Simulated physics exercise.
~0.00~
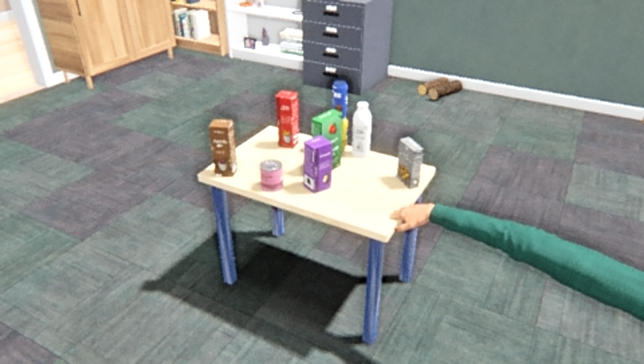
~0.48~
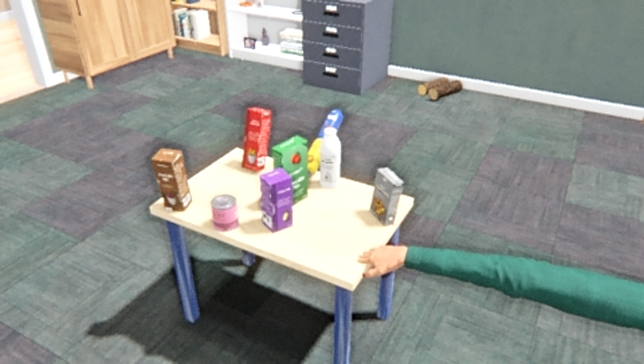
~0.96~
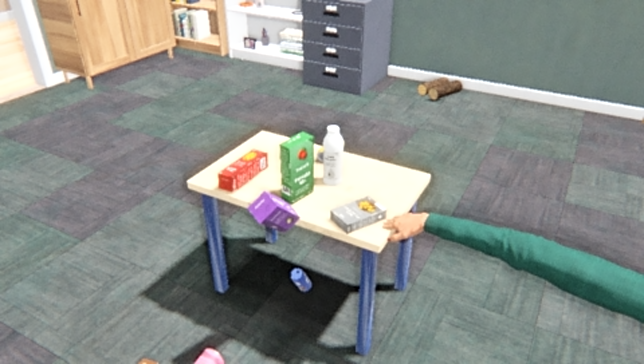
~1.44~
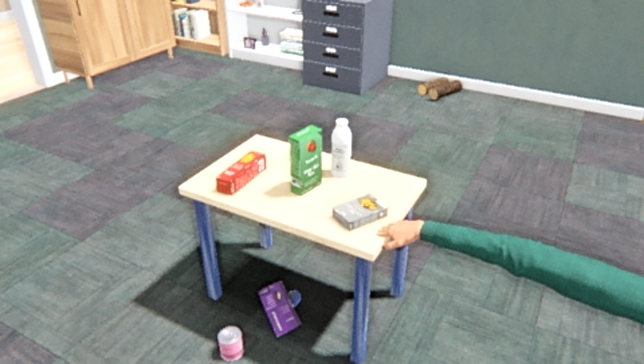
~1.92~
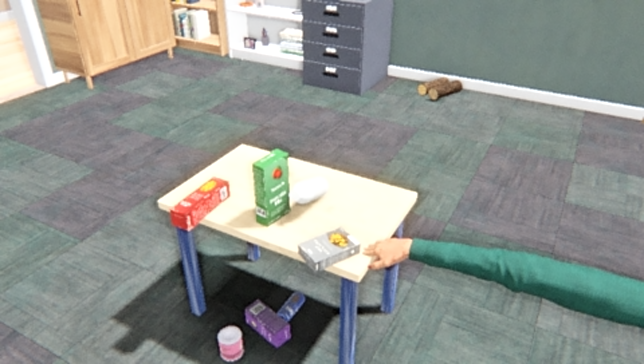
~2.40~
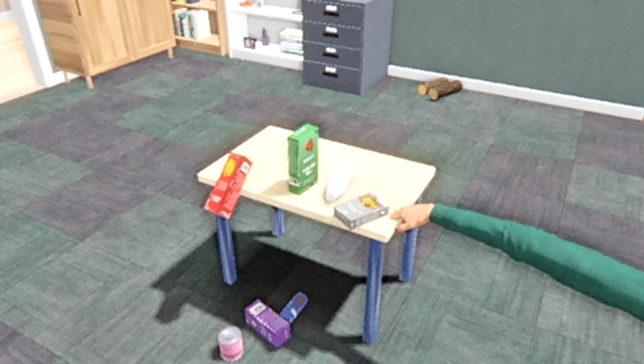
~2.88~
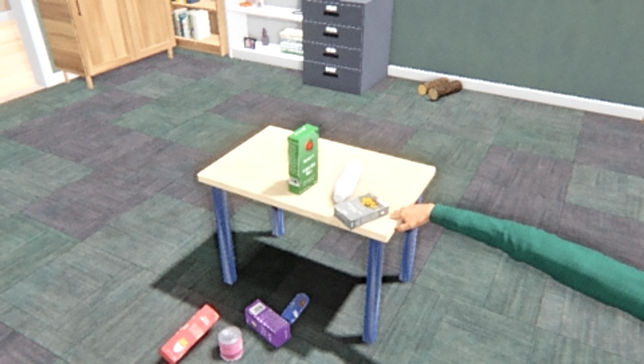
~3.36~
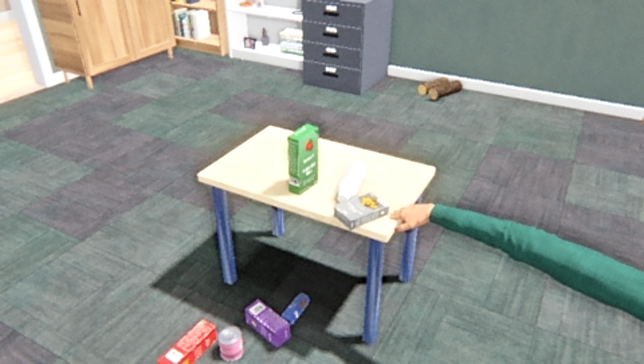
At first, a green-sleeved hand grips the corner of a small wooden table crowded with upright cartons, a pink tin, cans and a white bottle. The table jerks towards the viewer and to the left, and the blue can tips over. As it moves back, the red carton and grey packet lie flat while the purple carton tumbles off the front edge, with the pink tin also dropping. On another shove, the white bottle topples, and then the red carton slides off the left side. Finally, the green packet still stands beside the fallen bottle and grey packet, above items scattered on the floor.
